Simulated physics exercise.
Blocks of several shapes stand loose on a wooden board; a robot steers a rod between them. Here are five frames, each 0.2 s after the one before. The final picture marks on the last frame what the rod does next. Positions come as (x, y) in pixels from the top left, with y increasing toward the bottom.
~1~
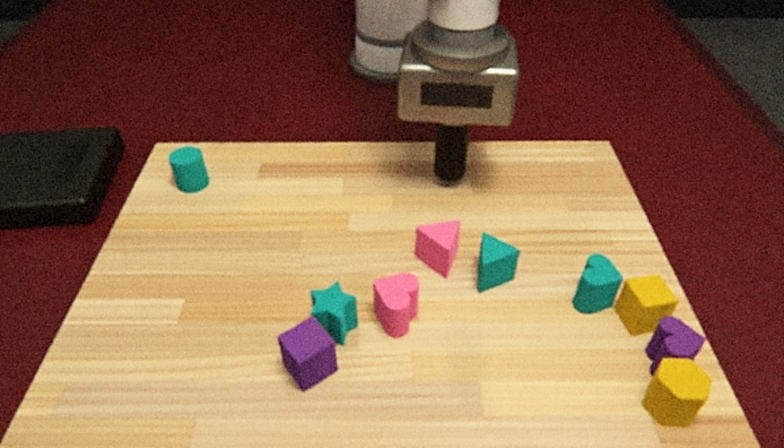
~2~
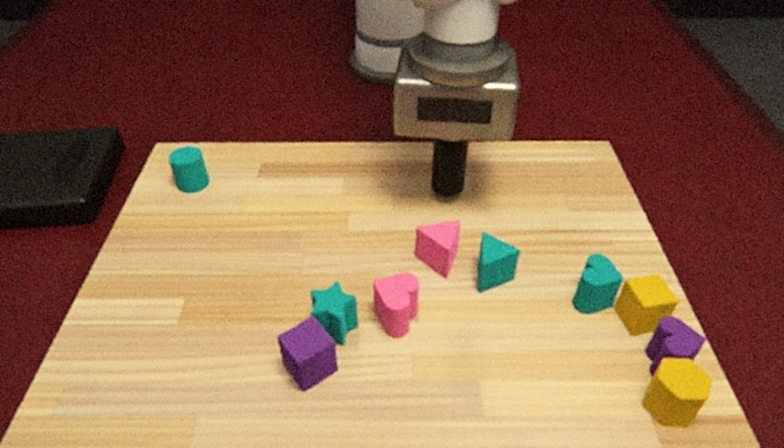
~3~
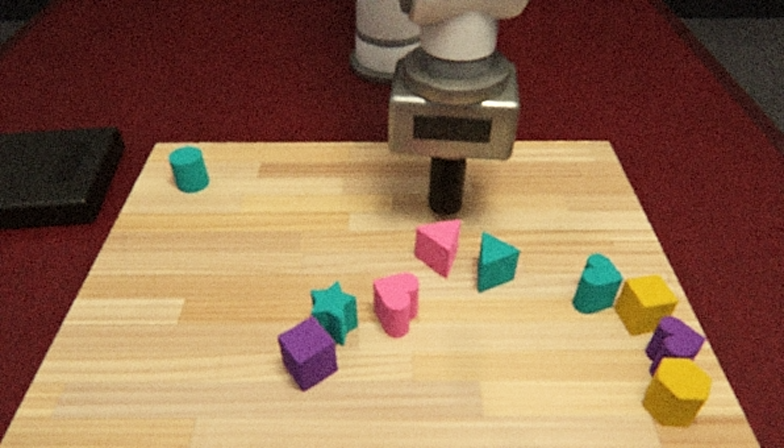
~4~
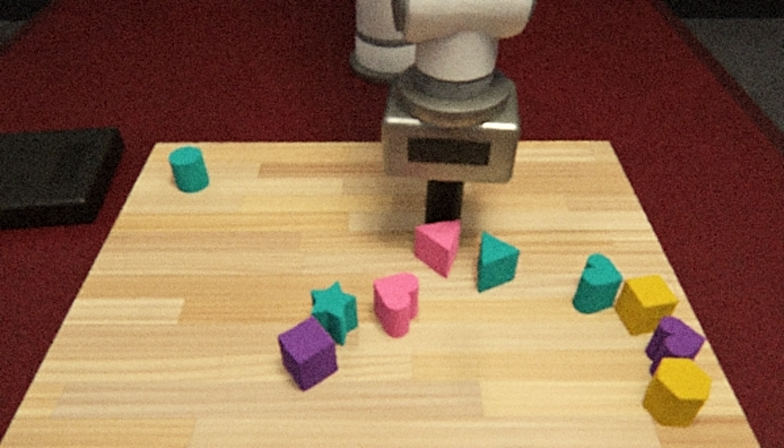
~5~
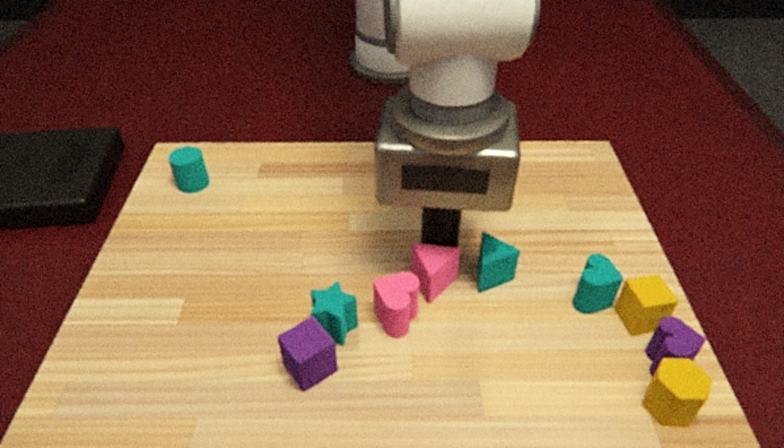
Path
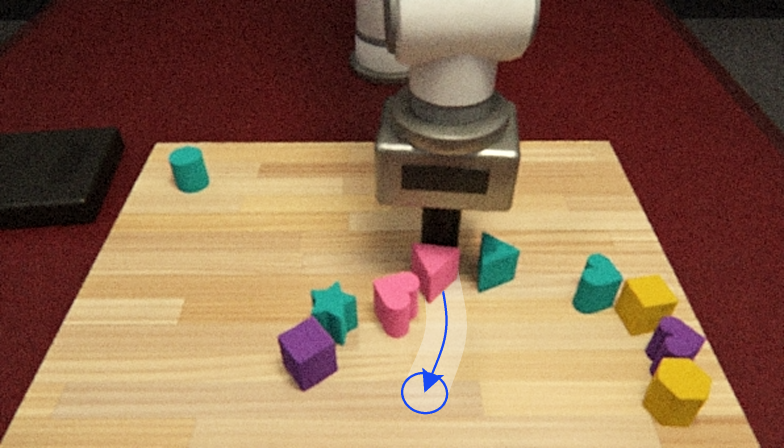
On a wooden board scattered with colourful blocks, a robot arm lowers its dark rod toward the viewer, nudging a pink triangular block forward.
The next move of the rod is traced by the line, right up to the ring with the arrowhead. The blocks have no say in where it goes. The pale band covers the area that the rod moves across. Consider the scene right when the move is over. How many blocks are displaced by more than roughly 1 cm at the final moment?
It looks like one block will be pushed more than about 1 cm.
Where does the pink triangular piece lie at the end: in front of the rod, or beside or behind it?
I'd say the pink triangular piece is still out in front of the rod at the end.
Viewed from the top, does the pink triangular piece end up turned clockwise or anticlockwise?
From above, the turn goes clockwise.
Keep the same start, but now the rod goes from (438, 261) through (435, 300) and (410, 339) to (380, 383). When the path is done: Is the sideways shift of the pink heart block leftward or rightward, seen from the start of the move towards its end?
Answer: Right.
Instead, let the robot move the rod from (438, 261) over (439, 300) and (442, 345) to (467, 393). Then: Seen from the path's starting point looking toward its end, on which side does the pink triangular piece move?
Pushed right.
Drawn move, from (438, 261) through (445, 300) and (443, 344) to (425, 392).
What follows on the original path. One third of the way, rod (445, 291); pink triangular piece (435, 296), turned 25° clockwise.
Two thirds of the way, rod (444, 336); pink triangular piece (427, 344), turned 35° clockwise.
At the end, rod (425, 384); pink heart block still; pink triangular piece (409, 397), turned 25° clockwise.
